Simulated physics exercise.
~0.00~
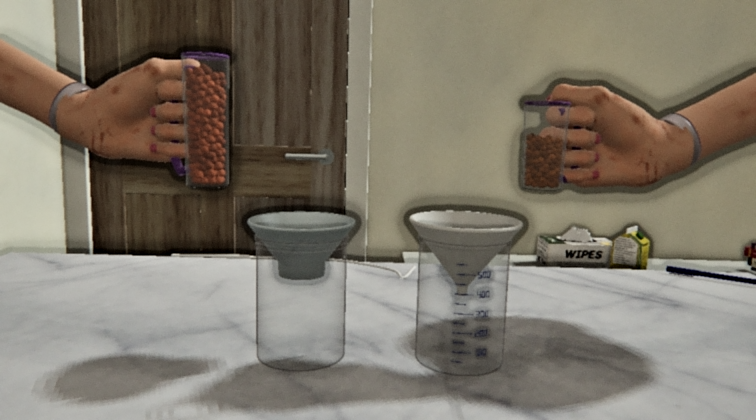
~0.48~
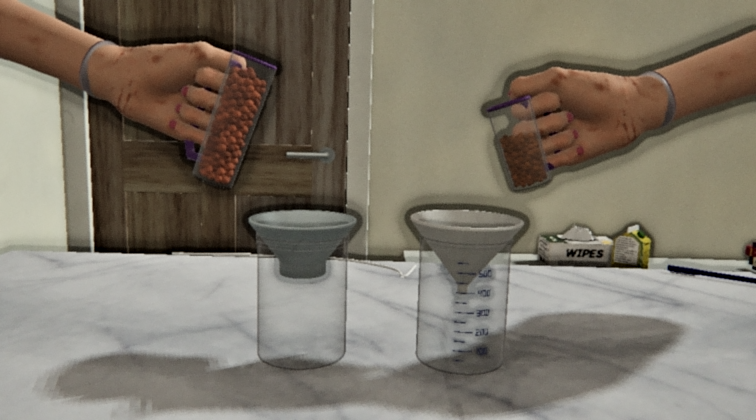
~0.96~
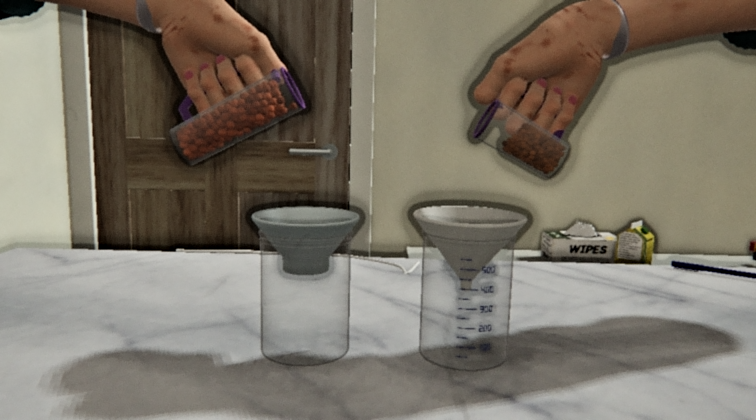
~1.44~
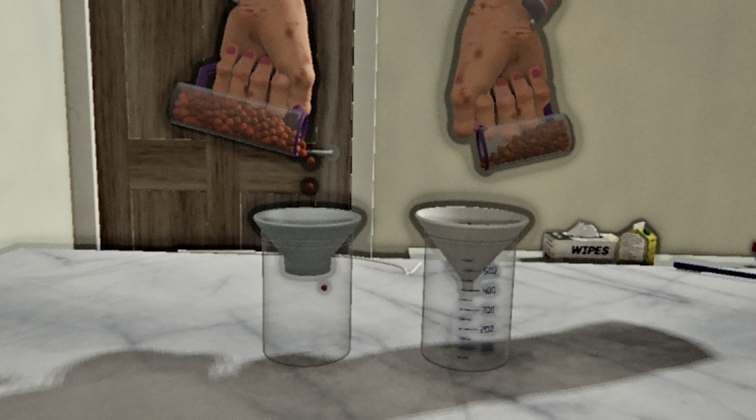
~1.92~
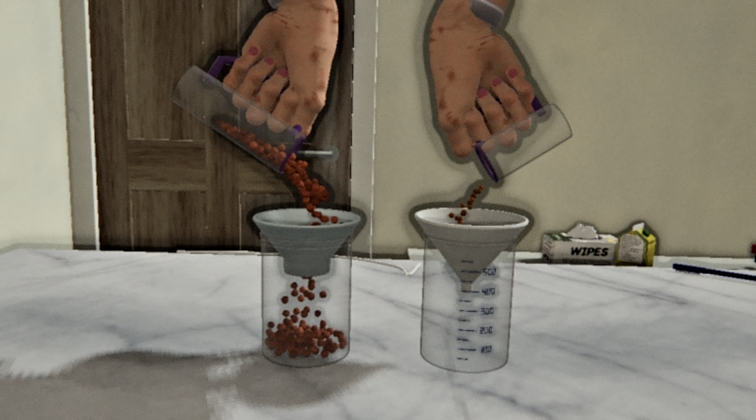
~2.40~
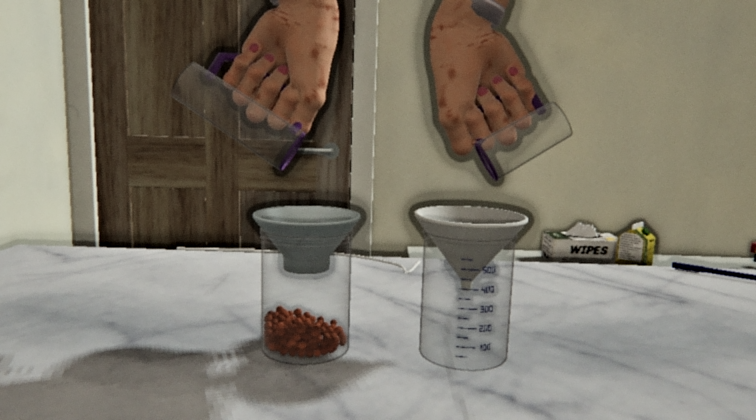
Two hands lift clear cups of small reddish-brown pieces above two funnels, each set in a clear jar on a marble counter, with a wooden door behind. The hands tilt the cups inward until both lie on their sides. A few round pieces drop from the left cup first, while the right cup still holds its load. Both cups then tip further, and the left pieces stream through the grey funnel into the jar as the right ones spill into the pale funnel. Finally both cups are empty, with a reddish pile in the left jar and none in the right, its load stuck in the funnel.
